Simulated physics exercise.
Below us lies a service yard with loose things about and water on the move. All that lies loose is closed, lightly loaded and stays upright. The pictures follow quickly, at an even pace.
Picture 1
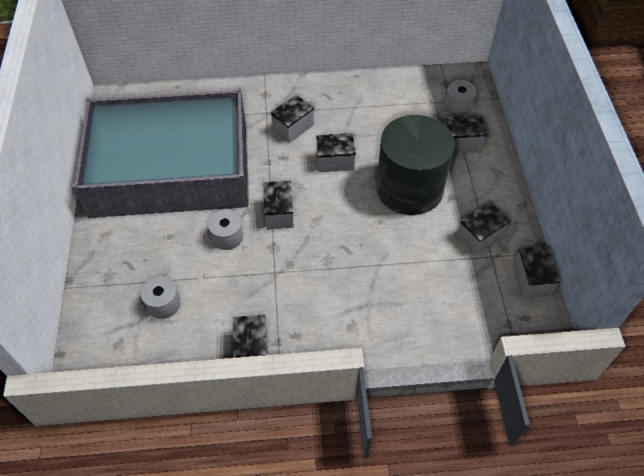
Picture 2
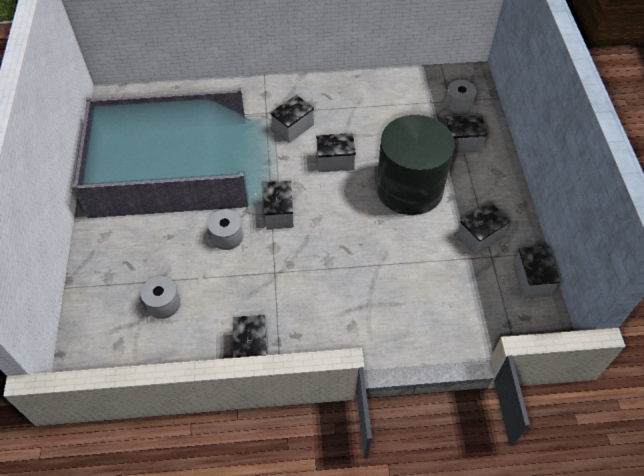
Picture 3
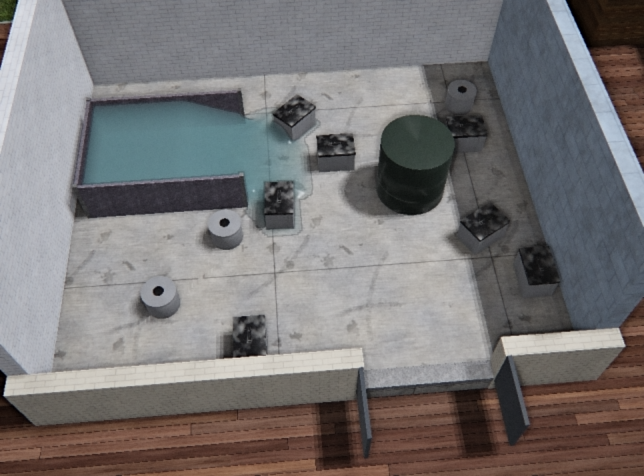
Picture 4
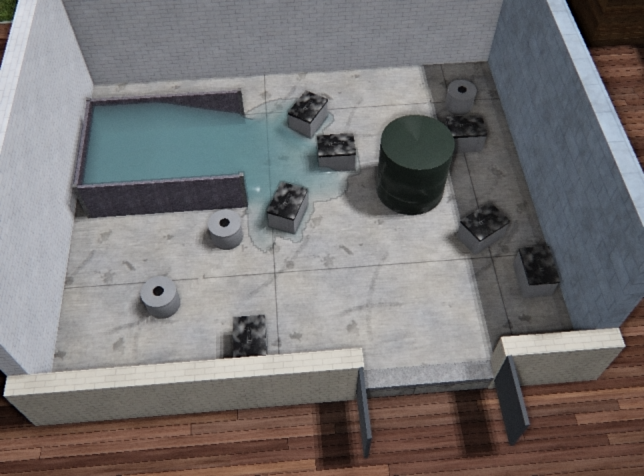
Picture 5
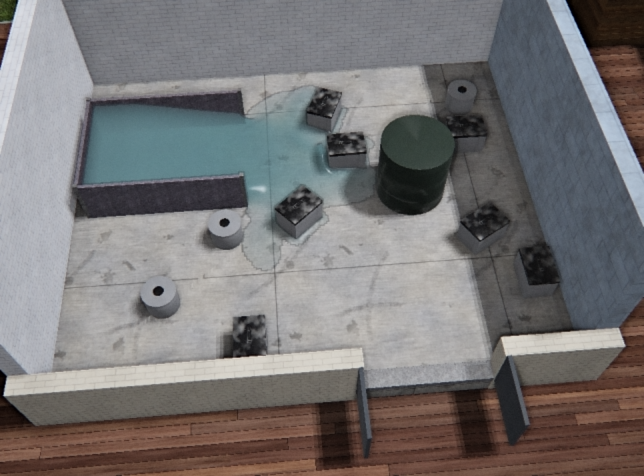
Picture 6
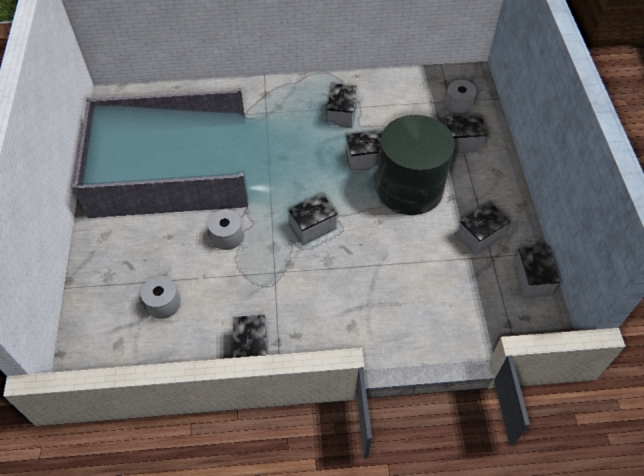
In a walled yard, the right side of a raised pool opened and water spread across the floor, pushing three nearby dark-topped boxes to the right while the other objects stayed put.
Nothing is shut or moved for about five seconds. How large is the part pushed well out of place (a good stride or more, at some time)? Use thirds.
That comes to two thirds or above.
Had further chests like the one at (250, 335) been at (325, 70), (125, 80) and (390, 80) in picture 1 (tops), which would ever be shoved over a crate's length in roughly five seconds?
One after the other: Moved that far, not that far, moved that far.
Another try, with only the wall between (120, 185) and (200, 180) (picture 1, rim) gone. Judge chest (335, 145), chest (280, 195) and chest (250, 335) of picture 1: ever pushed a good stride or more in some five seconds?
As listed: Under that, no, that far or more.
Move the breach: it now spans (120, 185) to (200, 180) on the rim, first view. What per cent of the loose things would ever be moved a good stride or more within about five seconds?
Near 40 in a hundred.
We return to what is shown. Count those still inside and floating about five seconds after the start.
6 of them.
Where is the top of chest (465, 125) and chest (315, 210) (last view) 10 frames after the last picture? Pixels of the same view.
Around (500, 127) and (377, 293).
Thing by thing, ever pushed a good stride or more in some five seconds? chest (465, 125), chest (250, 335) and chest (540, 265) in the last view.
In that order: Moved that far, no, pushed that far.
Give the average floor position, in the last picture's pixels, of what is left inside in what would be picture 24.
Near (400, 229).
A moment on, 3 of 10 are well off their spots; 0 afloat.
Next, 4 of 10 are well off their spots; 4 afloat.
Later, 5 of 10 are well off their spots; 5 afloat.
In the end, 7 of 10 are well off their spots, and 7 have been at some point; 6 afloat.
